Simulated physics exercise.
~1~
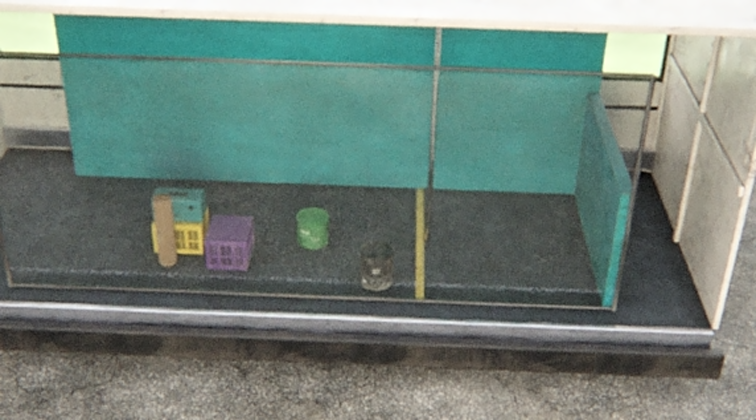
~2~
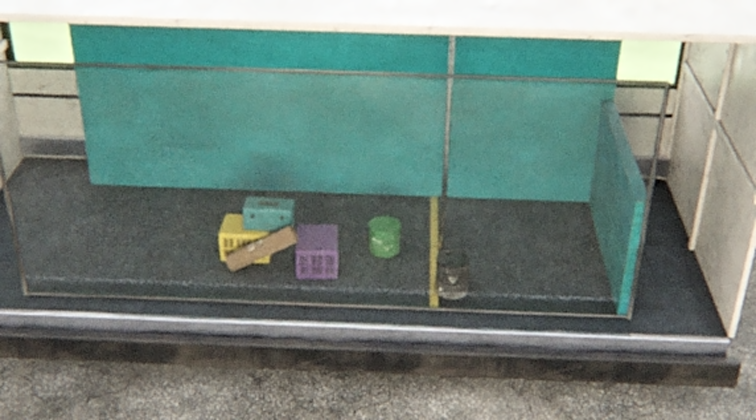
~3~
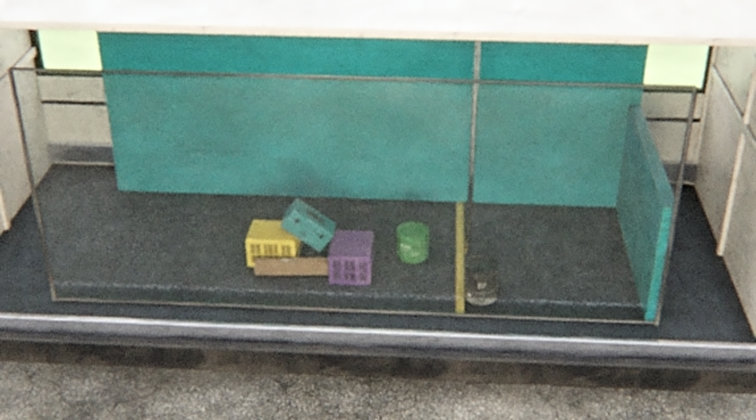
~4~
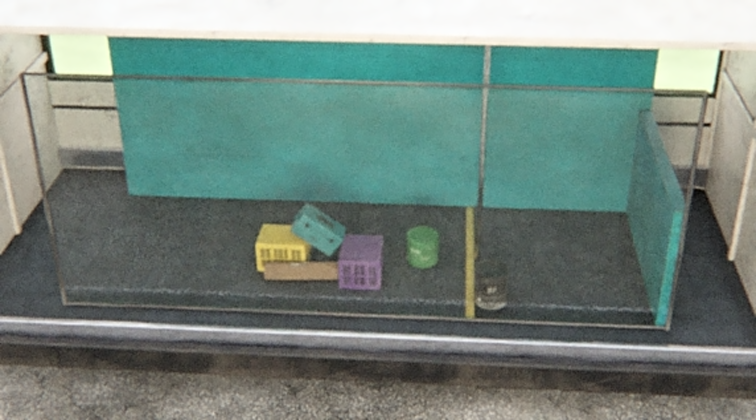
In this clip, small crates, buckets, a teal toolbox and a brown piece slide right across a dark bay floor; the brown piece topples, the toolbox ends tilted against the crates, and only the black bucket crosses the yellow line.
